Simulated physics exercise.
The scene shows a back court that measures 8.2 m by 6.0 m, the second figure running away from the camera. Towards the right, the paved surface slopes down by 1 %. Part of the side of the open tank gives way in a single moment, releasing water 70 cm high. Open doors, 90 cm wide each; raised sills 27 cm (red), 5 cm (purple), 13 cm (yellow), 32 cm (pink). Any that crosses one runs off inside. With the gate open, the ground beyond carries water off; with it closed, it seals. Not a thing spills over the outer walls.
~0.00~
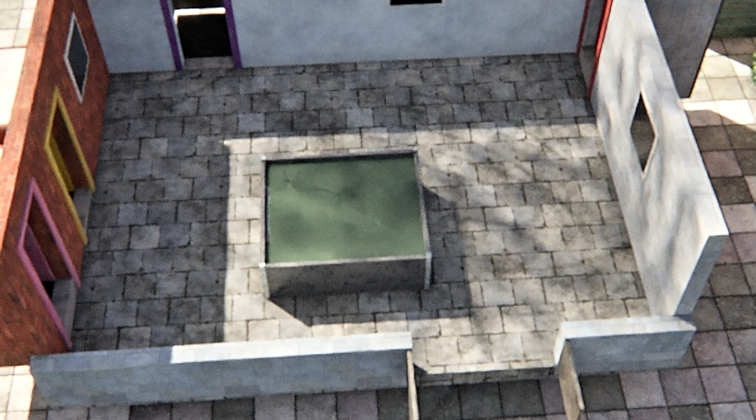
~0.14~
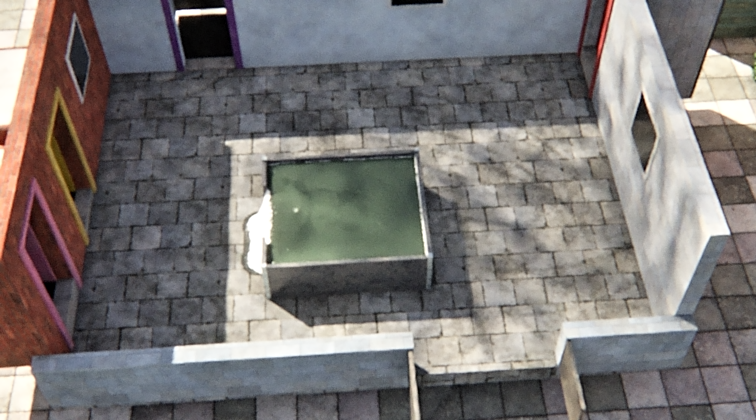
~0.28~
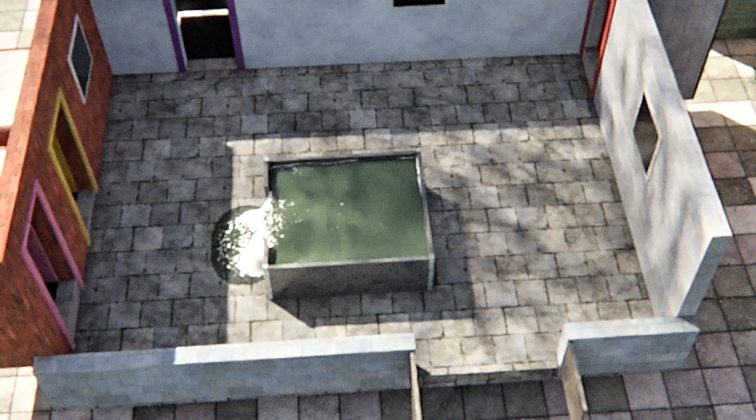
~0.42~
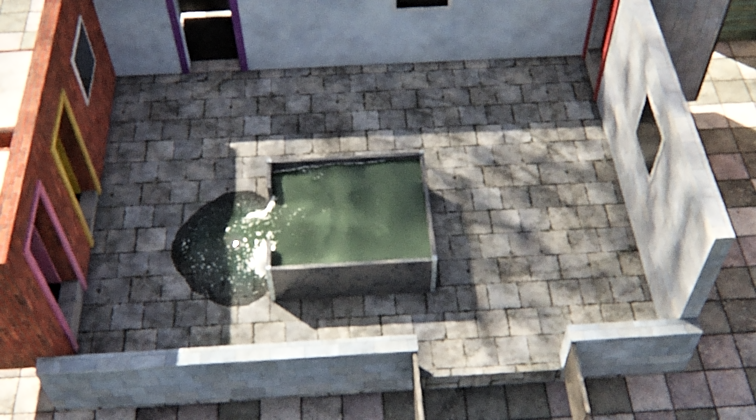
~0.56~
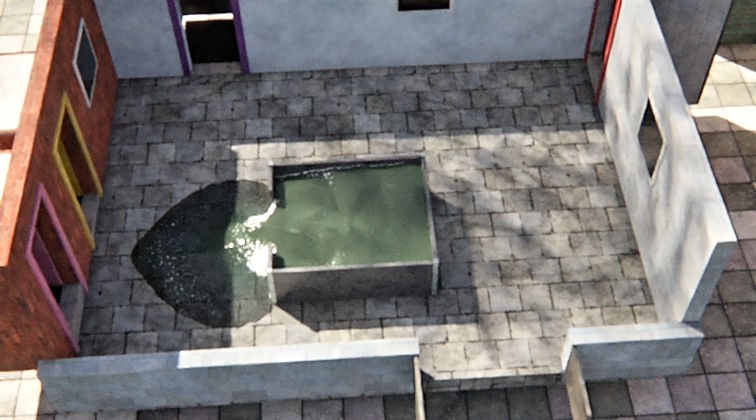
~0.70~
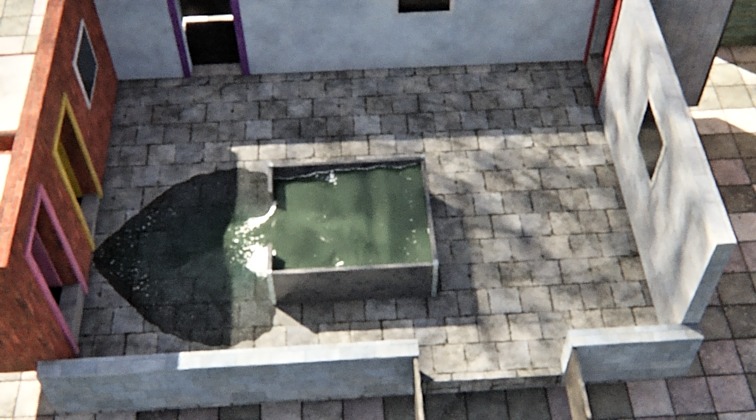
Green water bursts from the left side of an open tank and spreads leftward across the paving.
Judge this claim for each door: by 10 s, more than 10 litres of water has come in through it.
Verdicts: The red door, false; the purple door, true; the yellow door, true; the pink door, false.
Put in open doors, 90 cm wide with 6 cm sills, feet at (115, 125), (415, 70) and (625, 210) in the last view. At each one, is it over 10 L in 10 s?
Result in order - more than that, not enough, not enough.
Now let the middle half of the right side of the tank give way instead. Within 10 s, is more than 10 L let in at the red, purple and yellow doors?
So red stays lower, purple stays lower, yellow stays lower.
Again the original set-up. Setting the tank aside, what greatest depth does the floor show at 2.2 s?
Peak depth: Approx. 37 cm.
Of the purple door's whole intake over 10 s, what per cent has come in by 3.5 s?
Fraction in by then: Around 0 per cent.
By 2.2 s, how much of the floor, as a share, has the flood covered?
Around 25 per cent.
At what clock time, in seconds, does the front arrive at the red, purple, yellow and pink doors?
Doors: Red 7.5 s / purple 2.8 s / yellow 0.9 s / pink 1.0 s.
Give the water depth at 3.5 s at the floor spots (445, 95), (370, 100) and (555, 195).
Listed order: 0 / 0 / 0 cm.
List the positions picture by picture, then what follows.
The open tank at (343, 209) is whole and still, 70 cm deep, in the first frame.
The front is at (255, 271), 0.6 m from the gap at (269, 231); 0.3 m2 of floor is under water; 70 cm left at the back of the open tank, in the second frame.
The front is at (220, 267), 0.9 m from the gap at (271, 234); 0.9 m2 of floor is under water; 70 cm left at the back of the open tank, in the third frame.
The front is at (179, 261), 1.5 m from the gap at (274, 236); 2.1 m2 of floor is under water; 70 cm left at the back of the open tank, in the fourth frame.
The front is at (136, 256), 2.1 m from the gap at (276, 238); 3.6 m2 of floor is under water; 70 cm left at the back of the open tank, in the fifth frame.
Water pours out at (275, 239) and has run 2.6 m, to (99, 262); typically 4 cm deep outside, 68 cm at the open tank's back, in the sixth frame.
After 1.4 s water covers 20 % of the floor and is deepest (37 cm) near (261, 247); red door not reached, purple door not reached, yellow door 26 cm at the sill, 22 L in, pink door 24 cm at the sill, 0 L in.
After 2.2 s water covers 25 % of the floor and is deepest (37 cm) near (74, 373); red door not reached, purple door not reached, yellow door 28 cm at the sill, 78 L in, pink door 25 cm at the sill, 0 L in.
After 3.5 s water covers 35 % of the floor and is deepest (24 cm) near (118, 87); red door not reached, purple door 9 cm at the sill, 0 L in, yellow door 19 cm at the sill, 143 L in, pink door 19 cm at the sill, 0 L in.
After 6.0 s water covers 70 % of the floor and is deepest (18 cm) near (117, 94); red door not reached, purple door 10 cm at the sill, 28 L in, yellow door 14 cm at the sill, 169 L in, pink door 15 cm at the sill, 0 L in.
After 10.0 s water covers 95 % of the floor and is deepest (13 cm) near (612, 176); red door 10 cm at the sill, 0 L in, purple door 9 cm at the sill, 71 L in, yellow door 7 cm at the sill, 170 L in, pink door 9 cm at the sill, 0 L in.
